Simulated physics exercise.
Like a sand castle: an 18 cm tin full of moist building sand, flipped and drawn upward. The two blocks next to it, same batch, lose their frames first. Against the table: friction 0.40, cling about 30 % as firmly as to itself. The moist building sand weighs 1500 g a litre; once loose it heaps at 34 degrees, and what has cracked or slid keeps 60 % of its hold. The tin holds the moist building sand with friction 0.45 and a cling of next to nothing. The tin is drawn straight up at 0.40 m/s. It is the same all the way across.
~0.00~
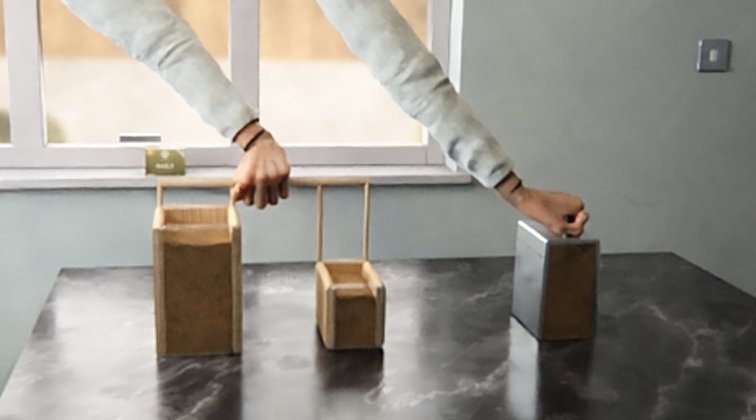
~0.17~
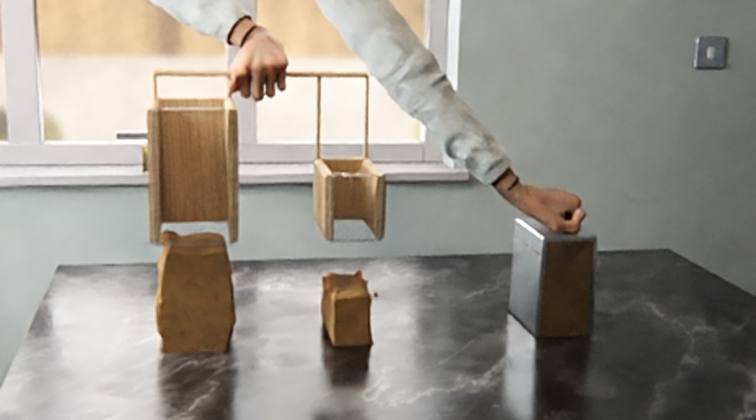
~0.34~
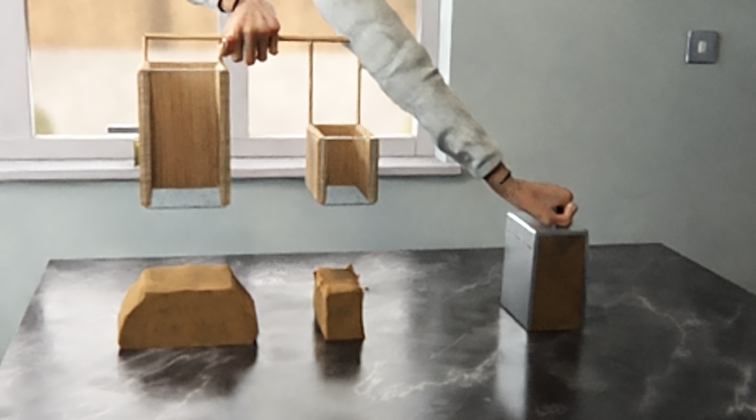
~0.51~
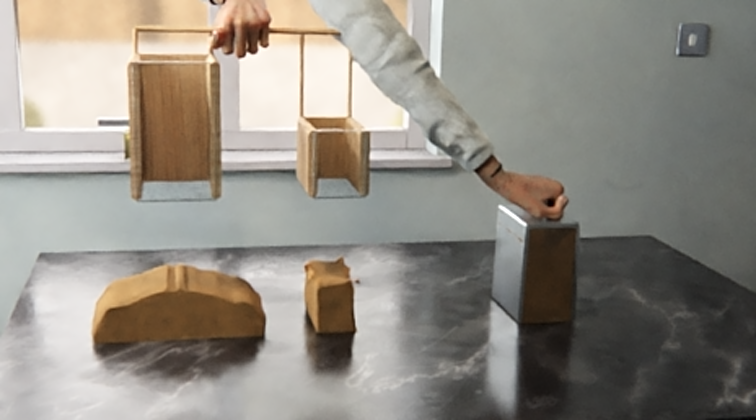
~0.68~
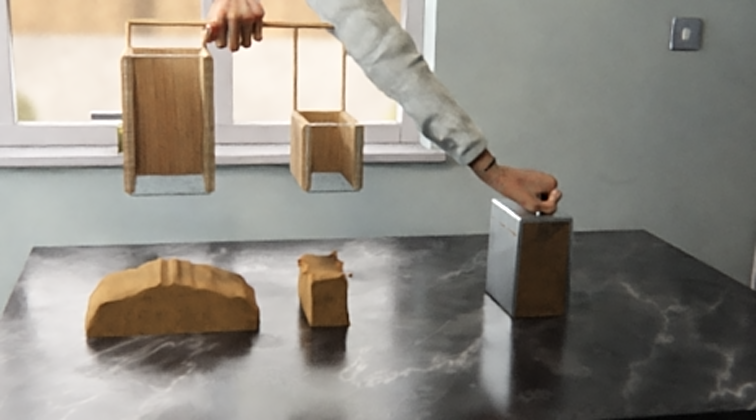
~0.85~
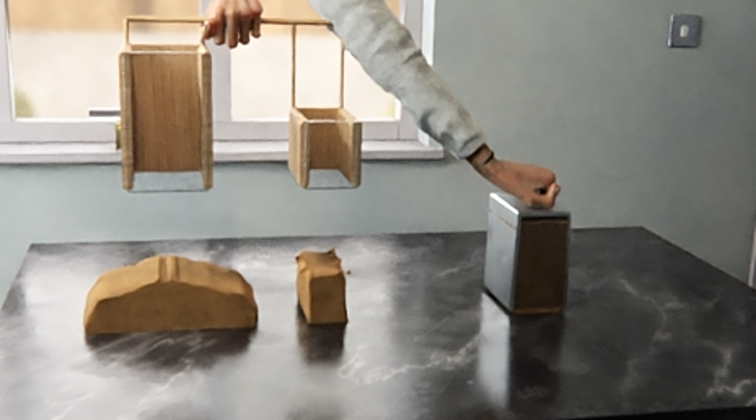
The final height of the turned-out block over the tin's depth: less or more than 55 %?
The result is less than 55 %.
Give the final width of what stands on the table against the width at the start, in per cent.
Roughly 260 %.
After 1.09 s, the tin is up by 9.6 cm.
After 1.38 s, the tin is up by 21 cm; what stands on the table is 43 % of the tin's depth.
After 1.66 s, the tin is up by 30 cm; what stands on the table is 43 % of the tin's depth.
After 1.95 s, the tin is up by 30 cm; what stands on the table is 43 % of the tin's depth.
After 2.05 s, the tin is up by 30 cm; what stands on the table is 43 % of the tin's depth.
